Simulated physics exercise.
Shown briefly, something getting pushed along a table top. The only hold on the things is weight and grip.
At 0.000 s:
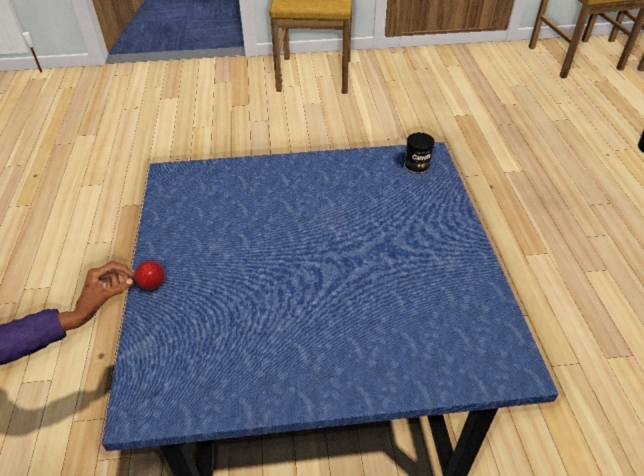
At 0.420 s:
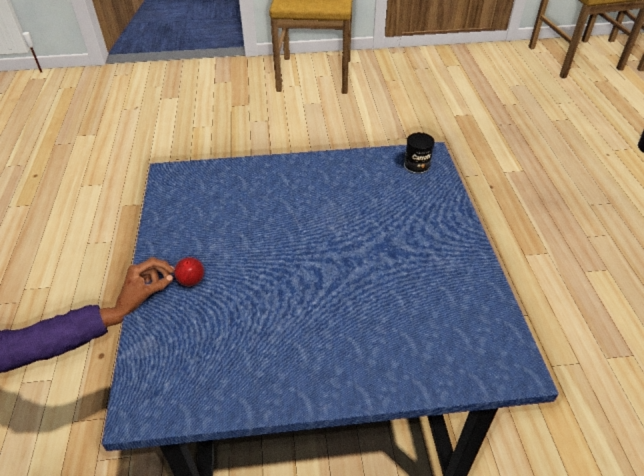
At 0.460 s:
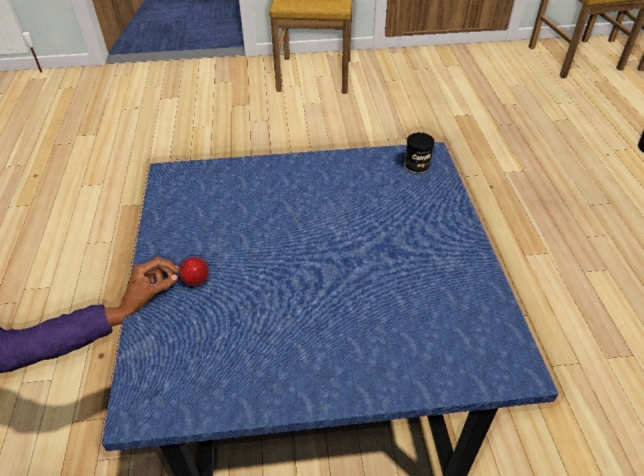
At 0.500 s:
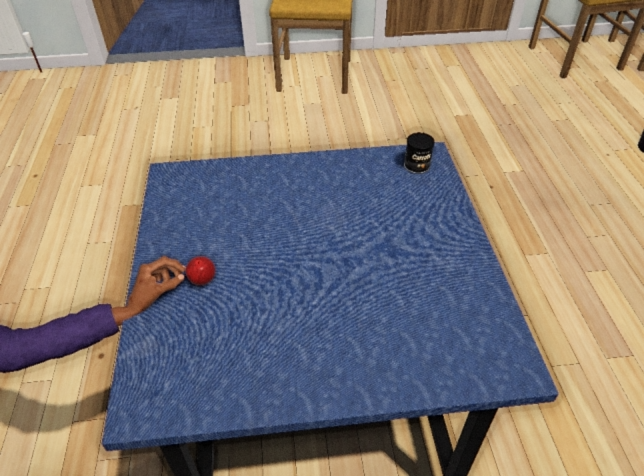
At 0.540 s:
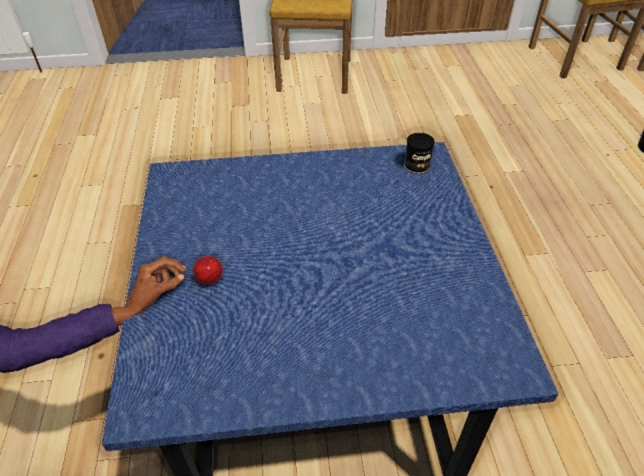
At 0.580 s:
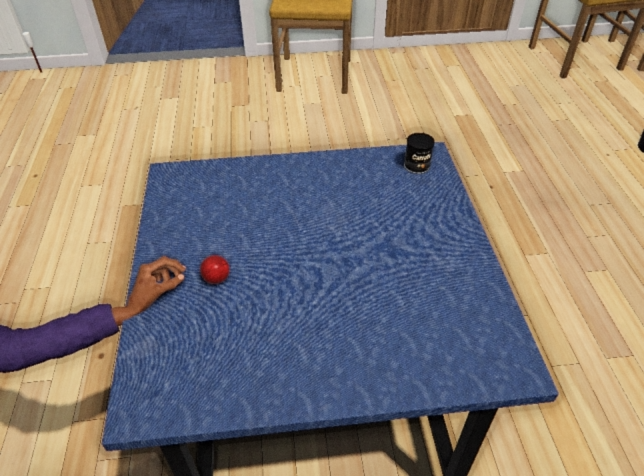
In a room with a pale wooden floor, a blue rectangular table is seen from above at an angle, with the view staying still. A round red apple is near the table's left edge beside a hand in a purple sleeve, a black can sits at the far right corner, and chairs stand behind. The hand pushes the apple a short way right, then stays back as it rolls slightly farther.
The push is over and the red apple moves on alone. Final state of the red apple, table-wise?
It does not come off the table.
After 0.68 s, red apple rolled about its own width near (231, 268).
After 0.88 s, red apple rolled well along near (256, 266).
After 1.08 s, red apple rolled well along near (273, 265).
At rest (1.7 s), moved from the start, red apple. Seen from the same camera at the end, red apple near (283, 264).
